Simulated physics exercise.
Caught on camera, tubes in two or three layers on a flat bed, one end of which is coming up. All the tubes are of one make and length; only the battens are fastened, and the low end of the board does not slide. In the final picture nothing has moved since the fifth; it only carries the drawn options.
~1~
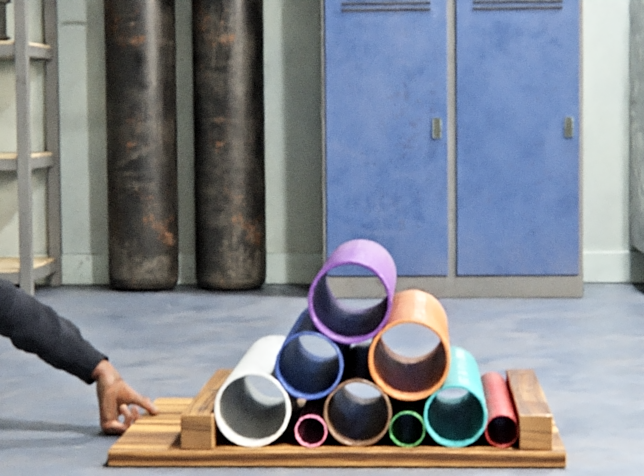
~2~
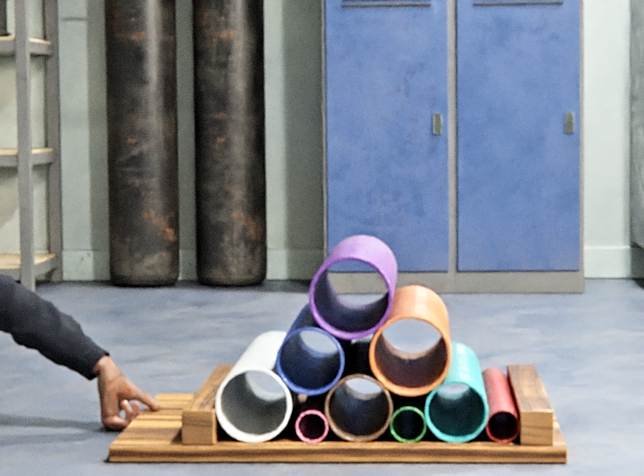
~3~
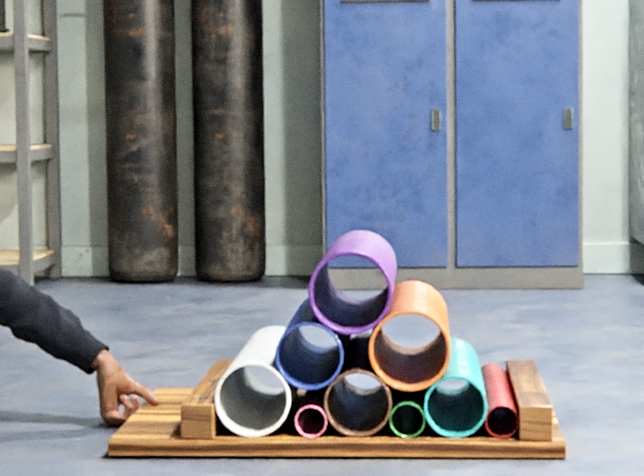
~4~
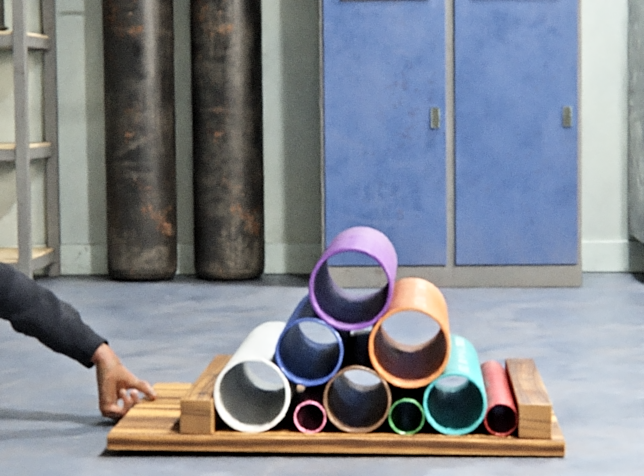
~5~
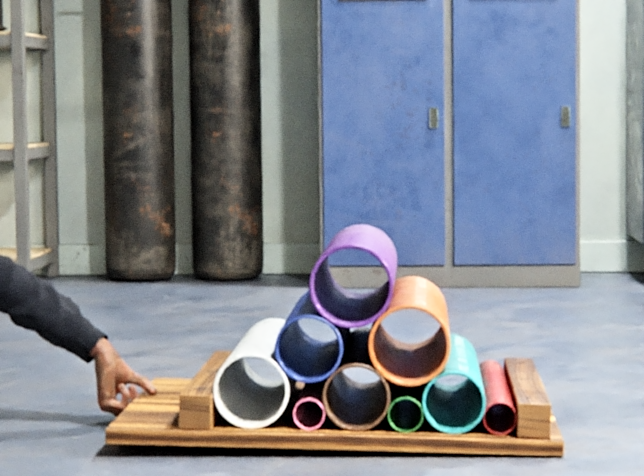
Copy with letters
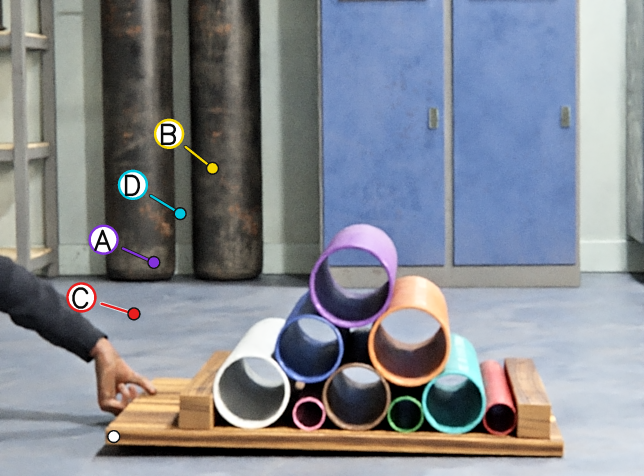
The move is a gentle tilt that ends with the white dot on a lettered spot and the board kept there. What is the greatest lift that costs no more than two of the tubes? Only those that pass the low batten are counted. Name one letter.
It can be raised to D.
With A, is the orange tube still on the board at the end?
The orange tube: Yes.
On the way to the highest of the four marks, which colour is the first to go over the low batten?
First is the orange one.
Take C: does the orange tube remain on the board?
Yes.
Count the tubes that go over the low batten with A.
The count is none.
On the marked copy, A at (154, 262); B at (213, 168); C at (134, 314); D at (180, 213); the white dot at (114, 436).
Taking D. A third of the way, board at 18°.
Two thirds of the way, board at 32°.
When it is over, board at 32°, none over the low batten.
As for the rest, A none over the low batten; B three over the low batten (blue, orange, purple); C none over the low batten.
